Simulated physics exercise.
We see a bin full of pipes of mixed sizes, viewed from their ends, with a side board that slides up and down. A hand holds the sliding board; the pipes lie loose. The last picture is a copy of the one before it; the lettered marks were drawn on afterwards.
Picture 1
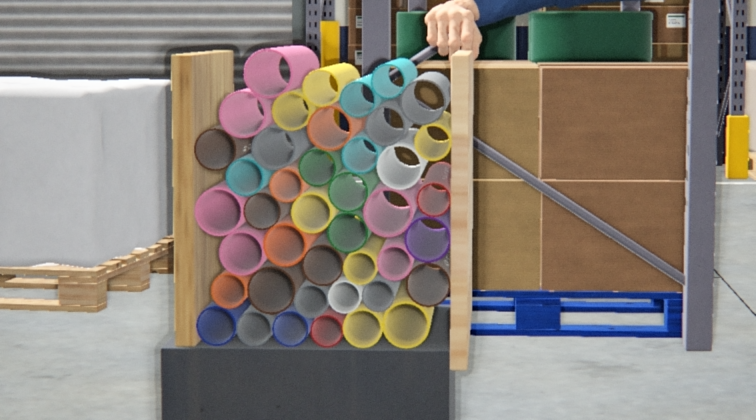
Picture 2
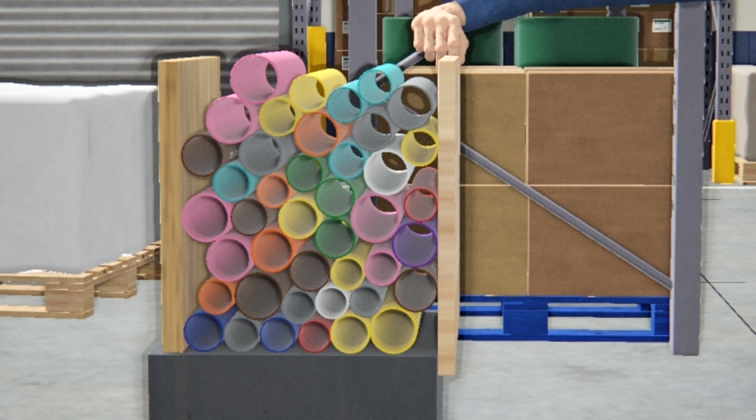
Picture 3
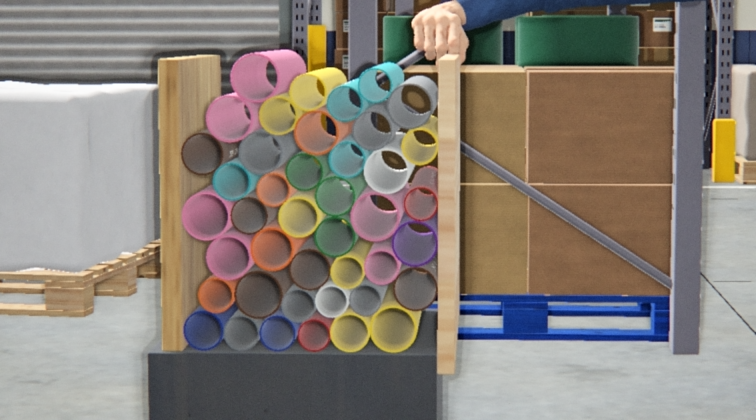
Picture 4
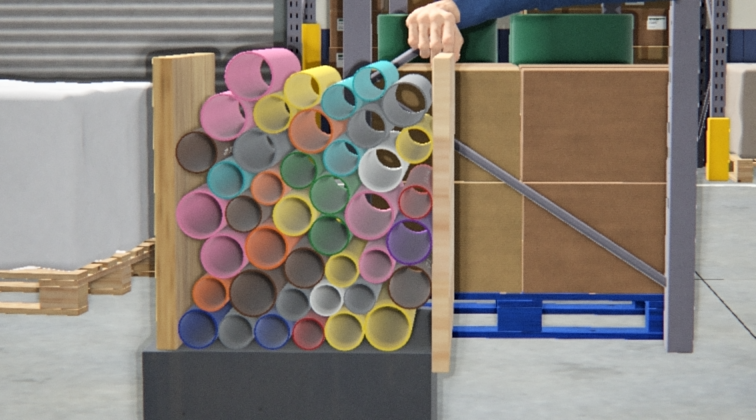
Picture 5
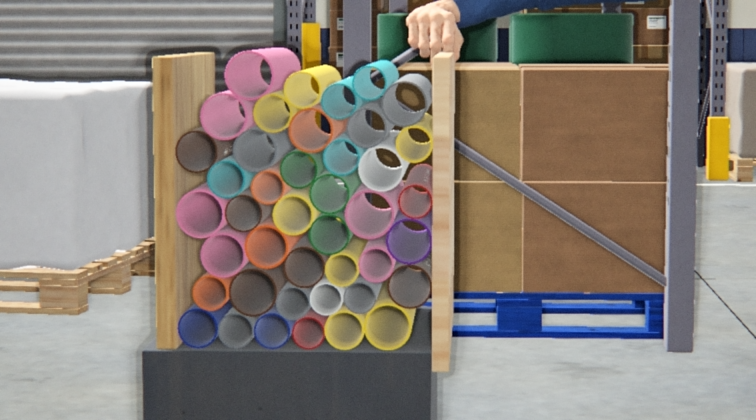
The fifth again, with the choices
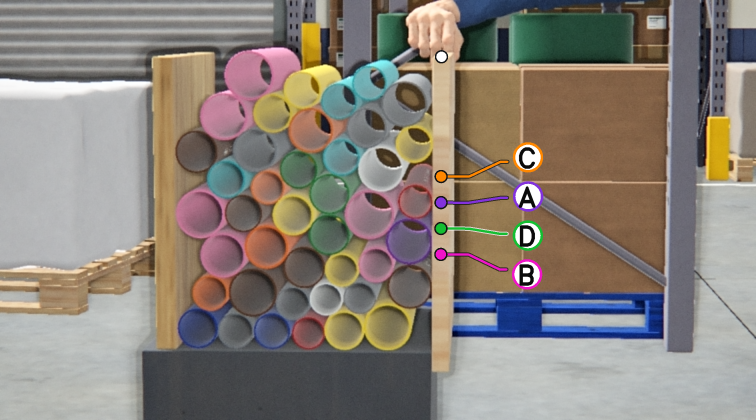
In a warehouse, a hand holds the board beside stacked colourful pipes, which stay still.
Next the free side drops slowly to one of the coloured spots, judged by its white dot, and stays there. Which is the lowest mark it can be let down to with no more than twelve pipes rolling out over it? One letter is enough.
Slide it to B.
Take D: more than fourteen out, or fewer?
At D, fewer than fourteen.
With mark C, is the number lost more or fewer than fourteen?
Fewer than fourteen.
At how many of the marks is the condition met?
Four of the four.
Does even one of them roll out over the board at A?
At A: Yes.
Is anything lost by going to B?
Yes, at B.
On the marked copy, A at (441, 203); B at (441, 254); C at (441, 176); D at (441, 229); the white dot at (442, 57).
Taking B. A third of the way, top of the board (432, 144).
Two thirds of the way, top of the board (432, 240).
When it is over, top of the board (432, 253), twelve out over the board.
As for the rest, A about four out over the board; C none out over the board; D twelve out over the board.
